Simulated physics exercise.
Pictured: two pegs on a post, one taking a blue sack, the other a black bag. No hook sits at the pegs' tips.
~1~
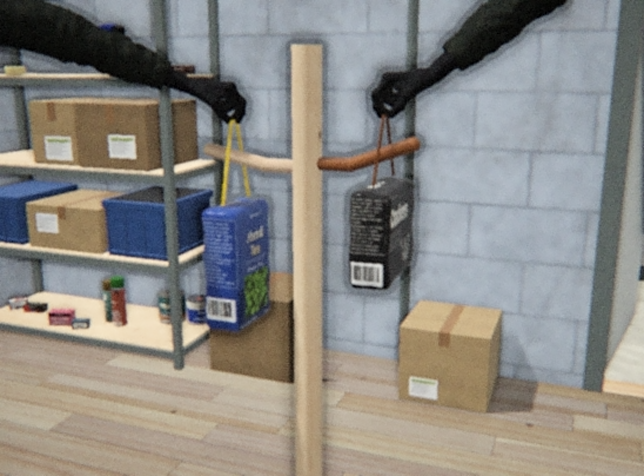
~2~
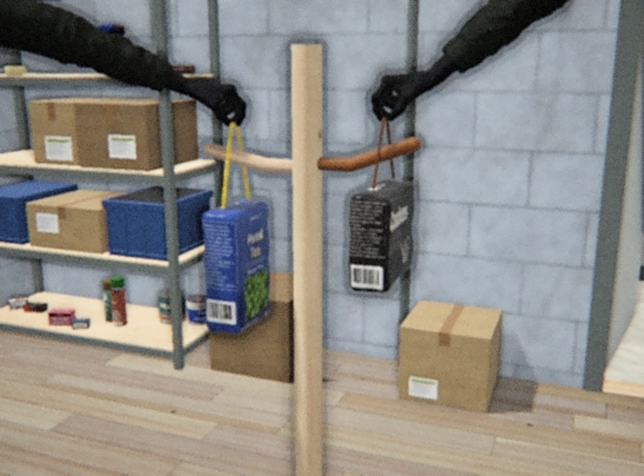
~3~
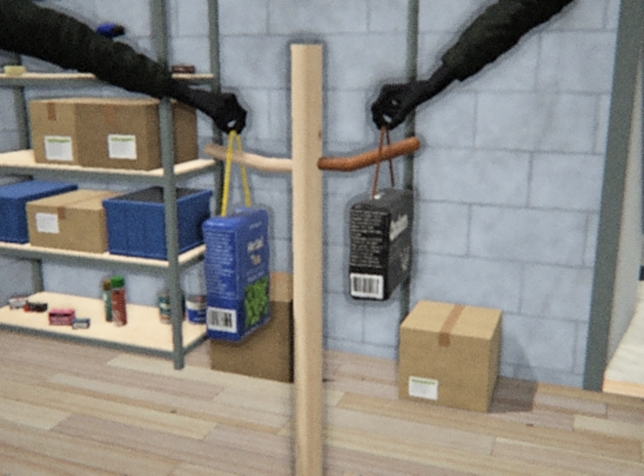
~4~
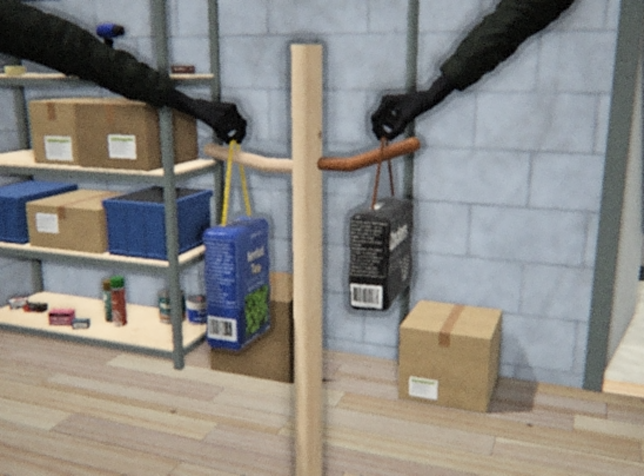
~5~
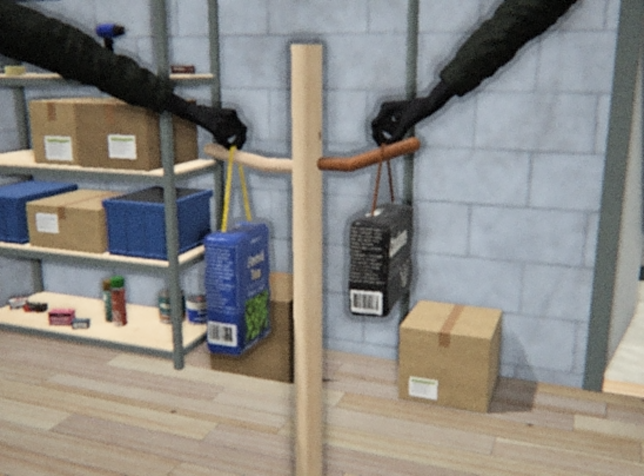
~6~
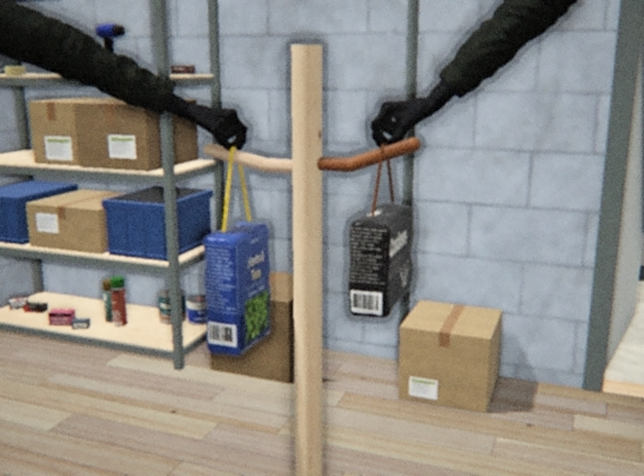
Two black-gloved hands reach in from the upper left and right, holding a blue sack and a black bag by their loops on either side of a pale wooden post with two pegs. The fixed, front-on view shows a storeroom with grey block walls, shelves of boxes at left and a carton at right. Both hands lower the bags slightly, then stay nearly still.
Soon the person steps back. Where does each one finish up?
The blue sack finishes on its peg, the black bag finishes on its peg.
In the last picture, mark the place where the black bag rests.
It settles close to (345, 268).
Then, 0.36 s after the last picture, blue sack hanging near (240, 290); black bag hanging near (370, 265).
Then, 0.88 s after the last picture, blue sack hanging near (243, 291); black bag hanging near (331, 265).
At rest, blue sack hanging near (242, 291); black bag hanging near (345, 268). The blue sack stays hanging and the black bag holds on.
